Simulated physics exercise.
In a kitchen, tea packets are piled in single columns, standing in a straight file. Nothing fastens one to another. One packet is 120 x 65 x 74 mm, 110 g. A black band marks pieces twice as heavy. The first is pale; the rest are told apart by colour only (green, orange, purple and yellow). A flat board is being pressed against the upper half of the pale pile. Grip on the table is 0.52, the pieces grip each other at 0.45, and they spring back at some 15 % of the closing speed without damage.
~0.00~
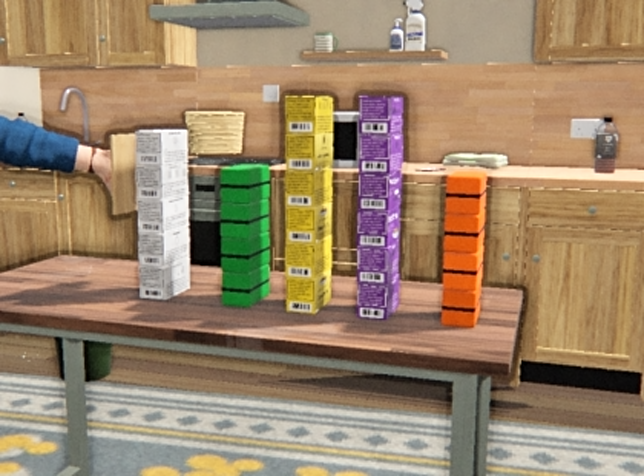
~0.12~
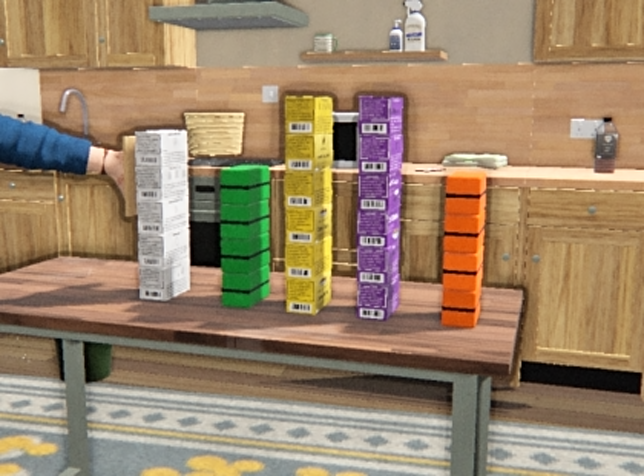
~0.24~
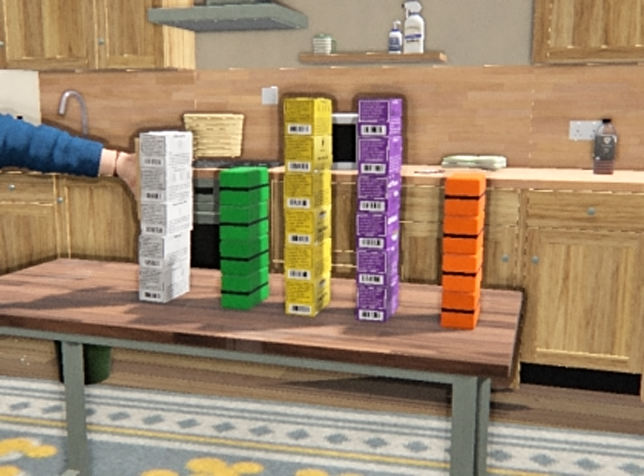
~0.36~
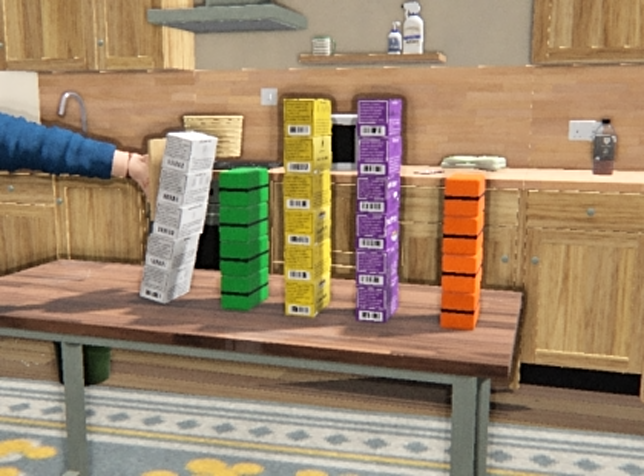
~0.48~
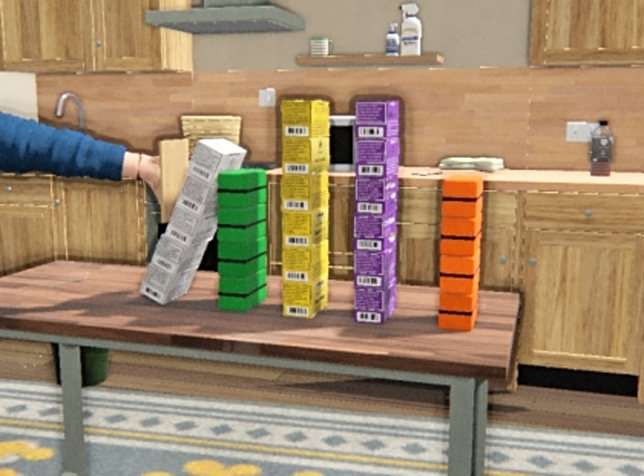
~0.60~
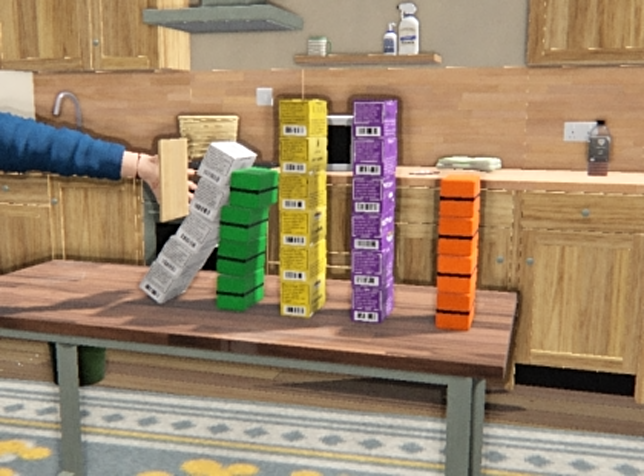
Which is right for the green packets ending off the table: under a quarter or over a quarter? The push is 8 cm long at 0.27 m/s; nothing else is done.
Fewer than one in four of them.
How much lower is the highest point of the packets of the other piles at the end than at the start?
Roughly 24 cm.
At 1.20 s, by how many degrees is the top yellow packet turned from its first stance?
Roughly 15°.
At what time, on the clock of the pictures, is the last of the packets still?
At about 2.5 s.
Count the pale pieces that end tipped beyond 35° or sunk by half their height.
The count is 5.
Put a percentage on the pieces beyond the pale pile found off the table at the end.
About 40 per cent.
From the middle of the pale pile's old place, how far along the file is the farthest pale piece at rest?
About 34 cm.
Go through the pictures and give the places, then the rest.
In the first picture (pixels give the middle of a visible side), board (112, 165) 54 mm short; top green packet (234, 186); top yellow packet (301, 115); none of the others has stirred.
Board (125, 166) 22 mm short; top green packet (234, 187), in the second picture.
Board (137, 168) 11 mm in; top green packet (233, 189), in the third picture.
Board (150, 170) 43 mm in, top of the pale pile leaning 12°; top green packet (233, 190); none of the others has stirred, in the fourth picture.
Board (161, 171) 7 cm in, top of the pale pile leaning 24°; top green packet (231, 191); none of the others has stirred, in the fifth picture.
Board (160, 170) 8 cm in, stopped, top of the pale pile leaning 27°; top green packet (244, 191) 5° from how it stood; top purple packet (369, 119); steepest lean 5°, the packet at (234, 225); movement in 3 of them, in the sixth picture.
After 1.20 s, 5 of the pale pile down; none of the 4 green packets off the table (0 of 20 in all colours); top green packet 32° from how it stood, 56 mm lower; top yellow packet 15° from how it stood.
After 1.74 s, 5 of the pale pile down; none of the 4 green packets off the table (6 of 20 in all colours); top green packet 41° from how it stood, 11 cm lower; top purple packet upside down.
In the end (2.5 s), 5 of the pale pile down; none of the 4 green packets off the table (8 of 20 in all colours); top green packet 41° from how it stood, 11 cm lower; top purple packet on its side. That is 0 per cent. From the last view, middles, top green packet near (370, 245).
